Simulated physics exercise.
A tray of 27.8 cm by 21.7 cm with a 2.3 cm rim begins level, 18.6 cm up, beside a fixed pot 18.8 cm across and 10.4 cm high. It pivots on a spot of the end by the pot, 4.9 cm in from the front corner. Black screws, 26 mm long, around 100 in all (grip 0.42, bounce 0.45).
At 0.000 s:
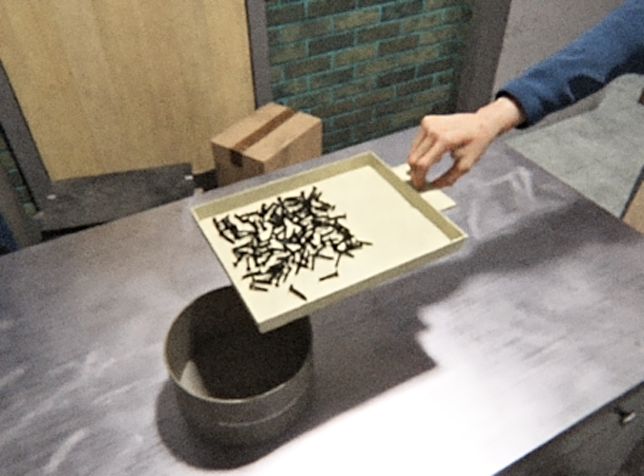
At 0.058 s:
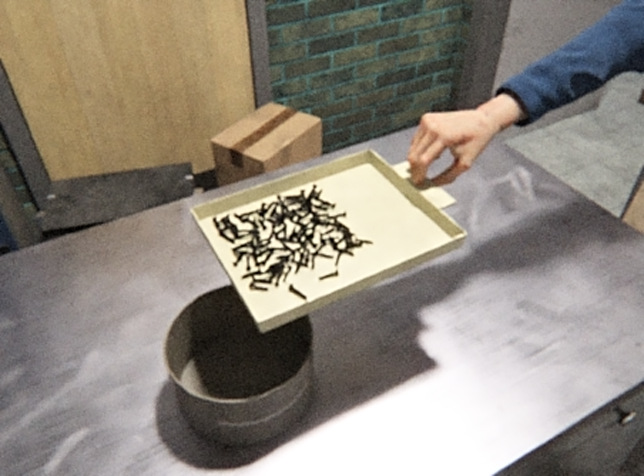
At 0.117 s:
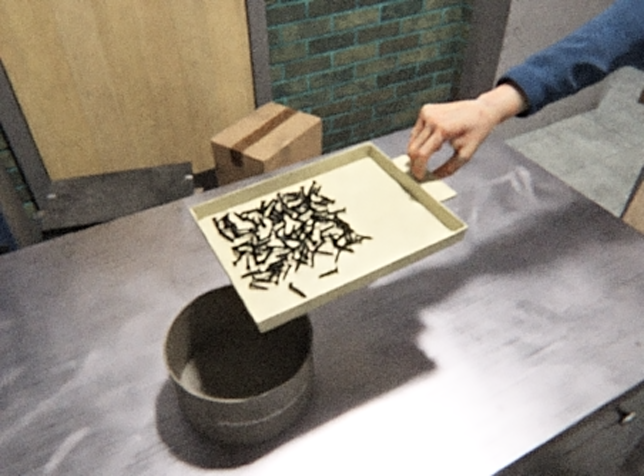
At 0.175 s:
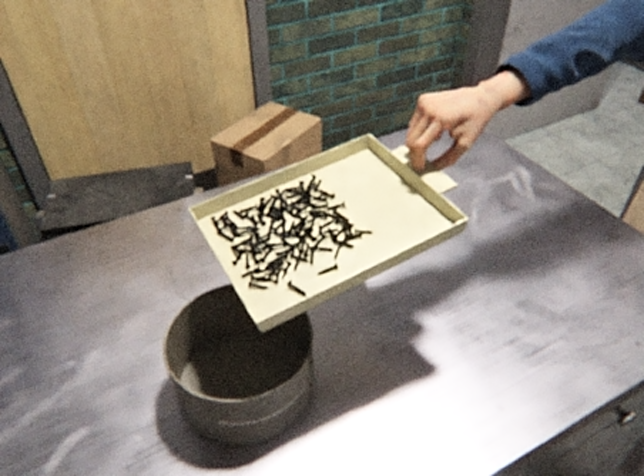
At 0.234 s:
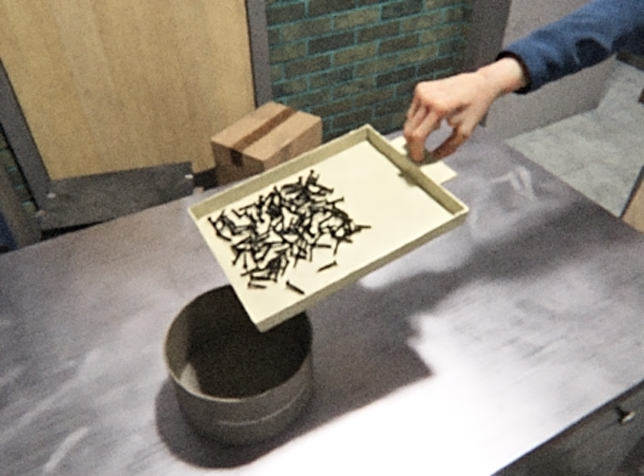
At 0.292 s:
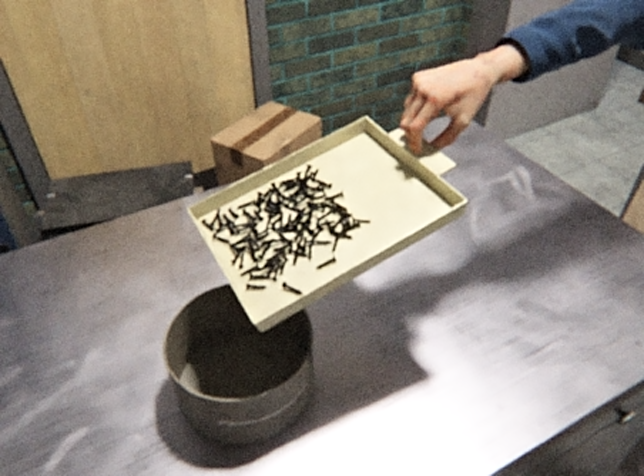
To begin with, a hand in a blue sleeve holds the far end of a shallow, pale tray, with a pile of small black screws towards its left side, above a round, dark pot on a grey table. The hand then gradually raises that end, tilting the tray towards the pot, while the screws shift only slightly.
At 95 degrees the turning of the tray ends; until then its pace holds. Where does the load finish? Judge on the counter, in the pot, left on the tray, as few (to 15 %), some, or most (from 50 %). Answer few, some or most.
On the counter: Some; in the pot: Most; left on the tray: Few.
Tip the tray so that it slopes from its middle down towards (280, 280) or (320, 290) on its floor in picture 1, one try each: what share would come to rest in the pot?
About 90 and 65 per cent.
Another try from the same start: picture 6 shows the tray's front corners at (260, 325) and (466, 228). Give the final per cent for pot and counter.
Pot 60, counter 40.
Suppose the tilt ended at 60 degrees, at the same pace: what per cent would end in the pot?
Then about 0 per cent.
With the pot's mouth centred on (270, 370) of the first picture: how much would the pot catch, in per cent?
Some 25 per cent.
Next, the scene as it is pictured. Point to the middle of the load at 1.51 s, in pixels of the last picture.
Near (218, 255).
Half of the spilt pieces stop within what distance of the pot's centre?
Roughly 16 cm.
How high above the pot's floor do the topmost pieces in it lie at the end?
About 2.0 cm.
After 1.02 s, tilt 51 degrees; the tray holds 100 %, the pot 0 %.
After 1.51 s, tilt 77 degrees; the tray holds 100 %, the pot 0 %.
After 2.06 s, tilt 95 degrees; the tray holds 25 %, the pot 45 %.
By 3.2 s all is still; counter 30 %, pot 75 %, tray 0 %.
